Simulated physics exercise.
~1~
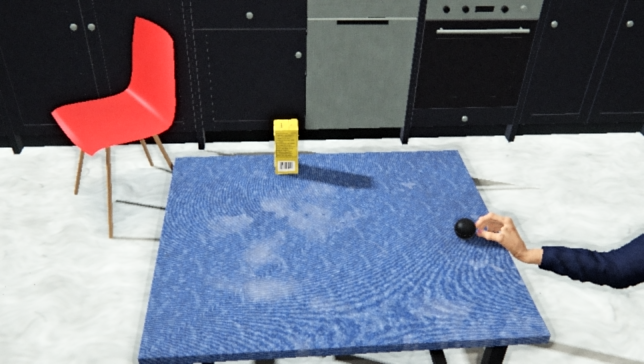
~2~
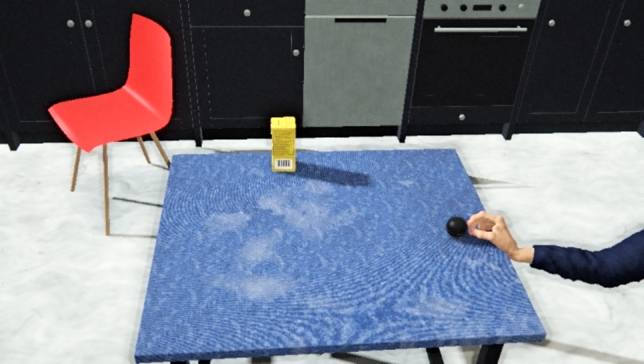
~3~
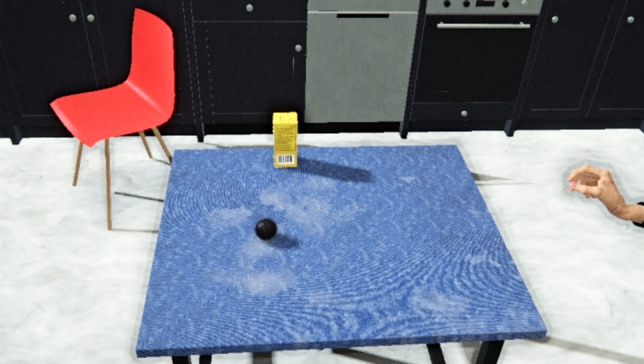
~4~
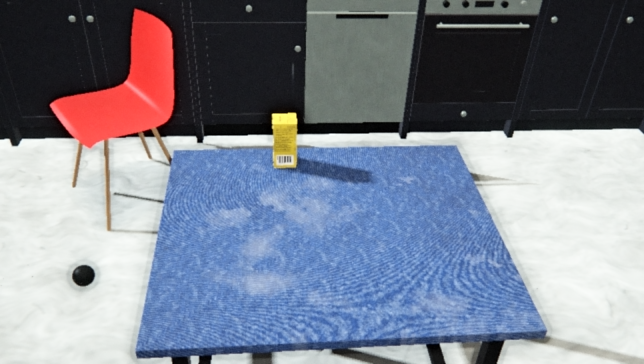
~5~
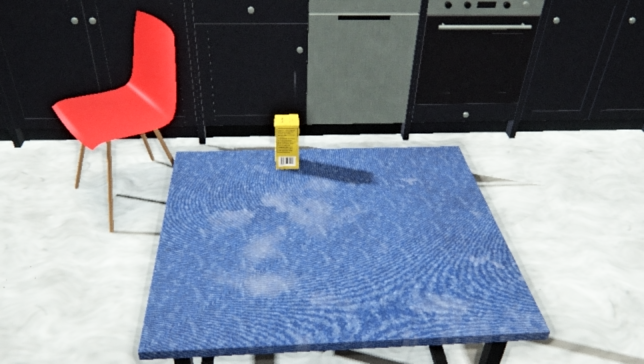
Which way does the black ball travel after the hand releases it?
The black ball moves to the left across the table.
